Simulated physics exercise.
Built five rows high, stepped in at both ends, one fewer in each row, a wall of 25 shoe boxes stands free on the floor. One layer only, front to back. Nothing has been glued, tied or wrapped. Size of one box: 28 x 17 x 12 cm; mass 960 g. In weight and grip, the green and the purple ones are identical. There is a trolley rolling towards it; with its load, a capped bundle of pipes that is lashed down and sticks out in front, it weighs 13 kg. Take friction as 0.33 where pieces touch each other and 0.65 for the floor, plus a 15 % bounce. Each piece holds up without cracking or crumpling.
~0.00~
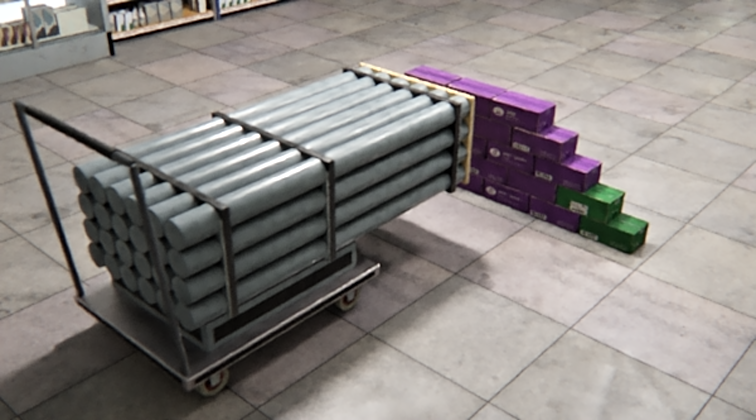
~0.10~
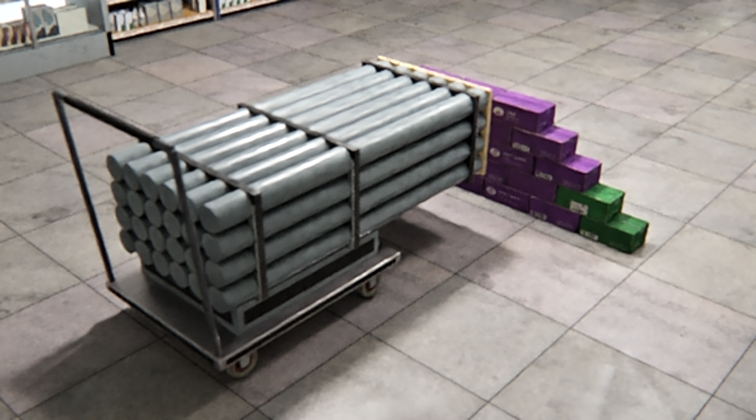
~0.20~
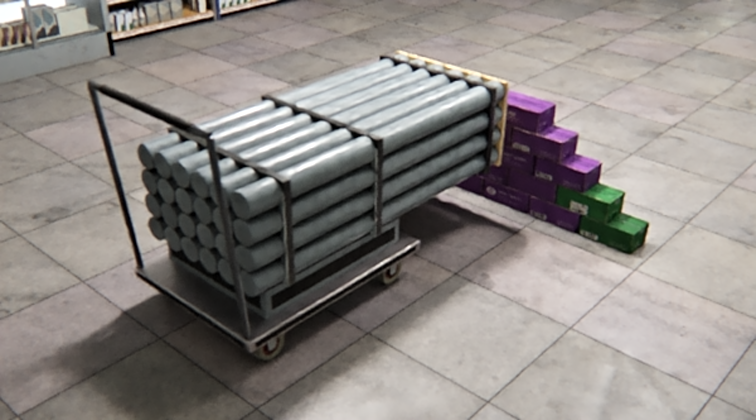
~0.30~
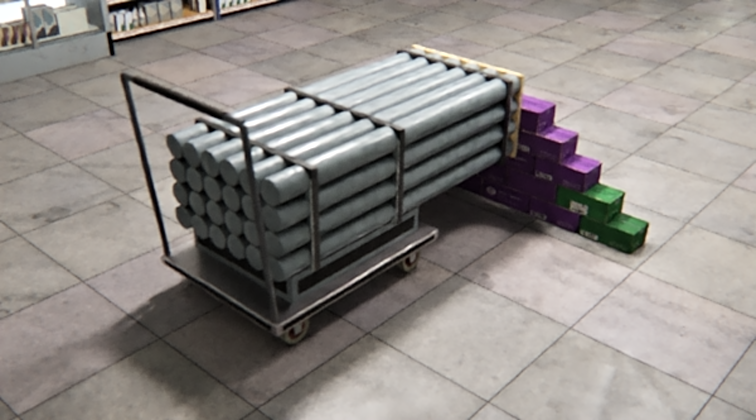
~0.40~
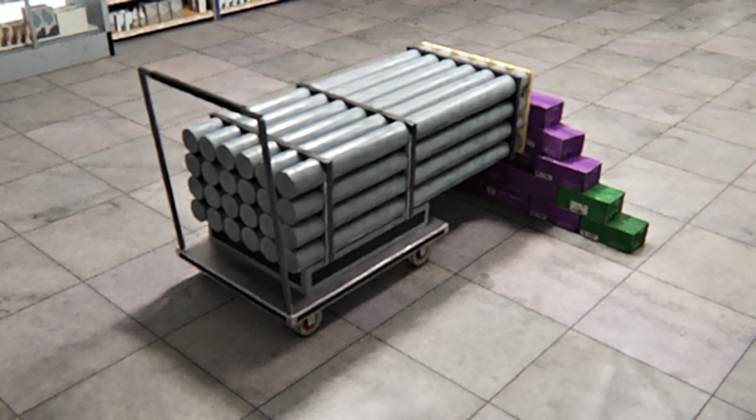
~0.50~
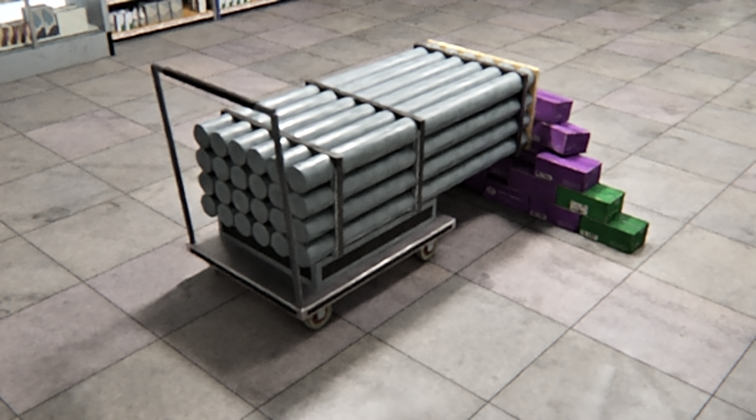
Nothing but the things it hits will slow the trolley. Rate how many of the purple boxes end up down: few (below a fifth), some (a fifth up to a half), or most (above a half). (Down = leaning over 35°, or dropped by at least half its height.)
Most.
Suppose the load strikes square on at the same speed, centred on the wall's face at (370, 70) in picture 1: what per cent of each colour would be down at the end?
For green it's 50 per cent, for purple 20 per cent.
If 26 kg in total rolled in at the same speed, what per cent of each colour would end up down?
Then green 10, purple 60 per cent.
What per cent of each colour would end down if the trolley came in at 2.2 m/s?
Share down, in per cent: Green 10, purple 50.
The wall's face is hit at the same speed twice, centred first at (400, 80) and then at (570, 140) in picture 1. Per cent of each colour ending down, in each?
You'd get green at 40 followed by 10, and purple at 50 followed by 40 percent.
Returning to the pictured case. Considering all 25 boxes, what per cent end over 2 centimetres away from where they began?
Answer: 50 %.
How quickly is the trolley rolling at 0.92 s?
It is moving at around 0.4 m/s.
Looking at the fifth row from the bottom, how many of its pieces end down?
3 of them.
After 0.68 s, load 21 cm past the wall's line, still rolling; 3 of the 17 purple boxes down (4 of 25 in all colours); top purple box 32° from how it stood, 8 cm lower; top green box 32° from how it stood, 6 cm lower.
After 0.92 s, load 32 cm past the wall's line, still rolling; 12 of the 17 purple boxes down (13 of 25 in all colours); top purple box on its side; top green box on its side.
In the end (1.9 s), load 66 cm past the wall's line, still rolling; 12 of the 17 purple boxes down (13 of 25 in all colours); top purple box upside down; top green box upside down. That is 71 per cent. From the last view, middles, top purple box near (511, 111), top green box near (454, 118).
